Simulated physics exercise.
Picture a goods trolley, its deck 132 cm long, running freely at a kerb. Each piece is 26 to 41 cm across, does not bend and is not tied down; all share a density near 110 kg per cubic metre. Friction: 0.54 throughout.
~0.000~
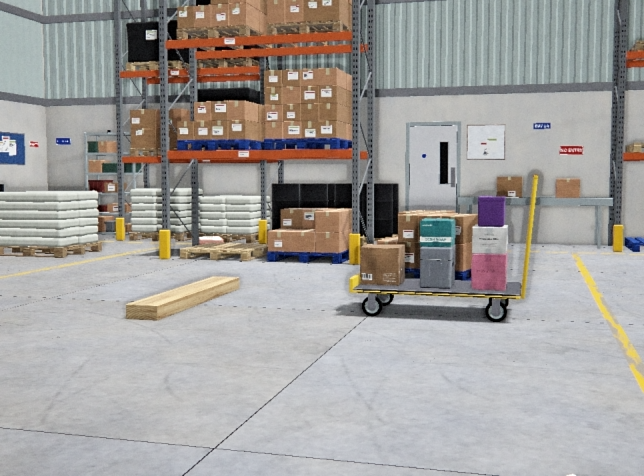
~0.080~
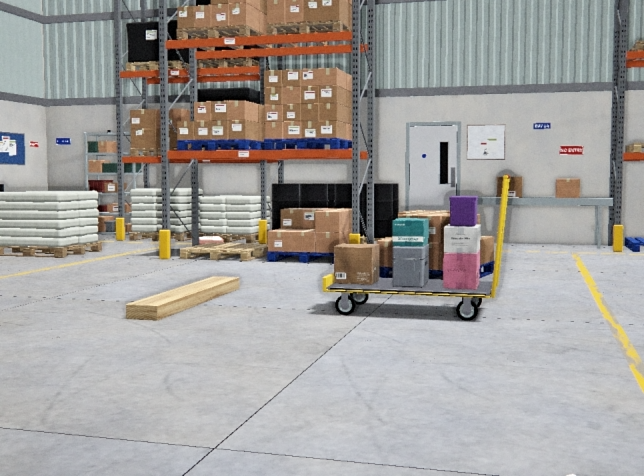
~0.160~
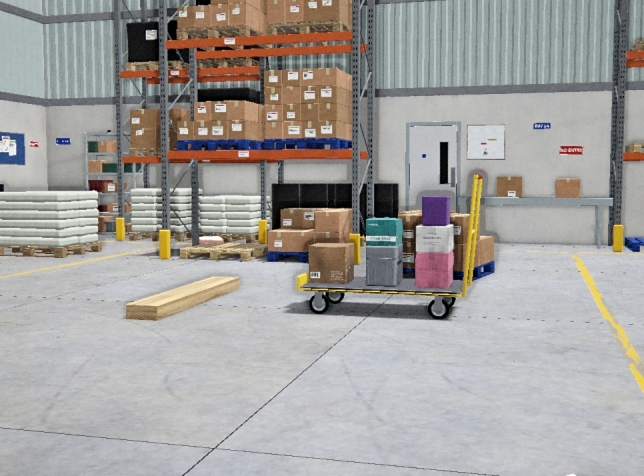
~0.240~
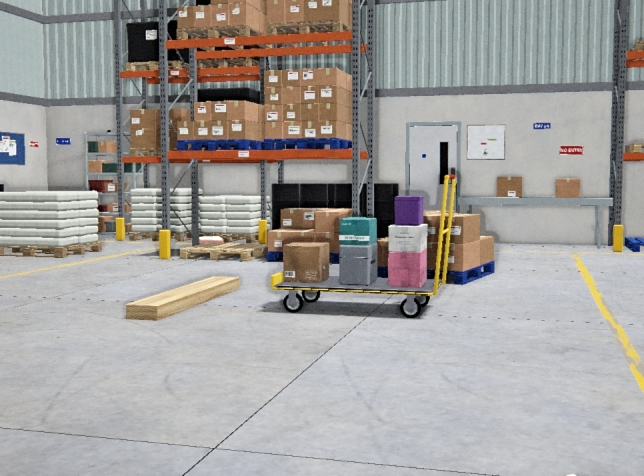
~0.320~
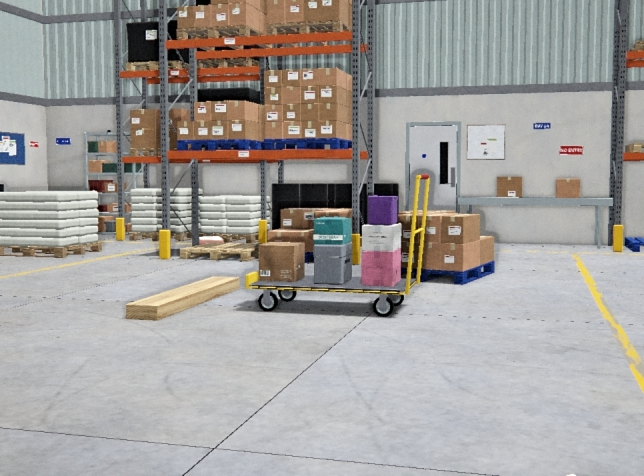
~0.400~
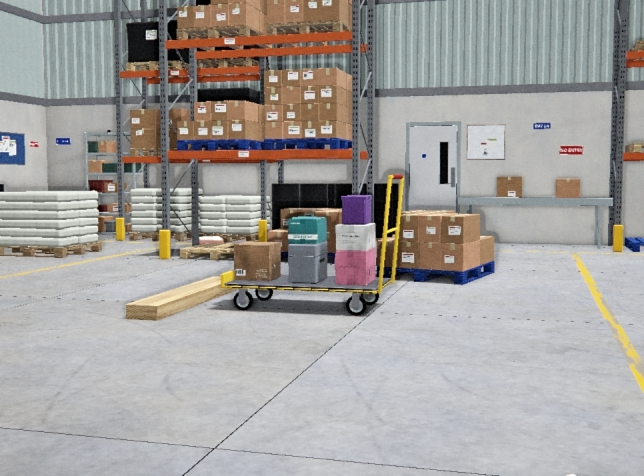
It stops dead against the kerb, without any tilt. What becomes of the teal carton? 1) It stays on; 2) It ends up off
Option 2: It ends up off.
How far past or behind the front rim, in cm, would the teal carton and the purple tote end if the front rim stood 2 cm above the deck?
Final: Teal 120 cm past rim; purple 40 cm past rim.
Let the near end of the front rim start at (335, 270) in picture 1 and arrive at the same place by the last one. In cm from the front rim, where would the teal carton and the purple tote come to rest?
In that case teal 30 behind, purple 20 behind.
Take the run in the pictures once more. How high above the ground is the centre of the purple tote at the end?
Roughly 65 cm above it.
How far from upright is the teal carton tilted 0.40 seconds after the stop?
I'd put the tilt at close to 140°.
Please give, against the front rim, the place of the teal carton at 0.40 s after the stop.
Roughly 10 cm behind it.
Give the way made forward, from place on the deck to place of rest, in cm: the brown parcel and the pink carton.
Approximate forward shift in cm: Brown near 0, pink near 25.
Impact comes at 0.54 s.
After 0.94 s the teal carton is 8 cm behind the rim, tilted 140°, near (202, 222) in the last picture's view.
After 1.34 s the teal carton is 36 cm past the rim, tilted 5°, near (158, 288) in the last picture's view.
At rest, 1.5 s, past the rim, teal carton; behind it, grey toolbox, purple tote, brown parcel, white parcel and pink carton.
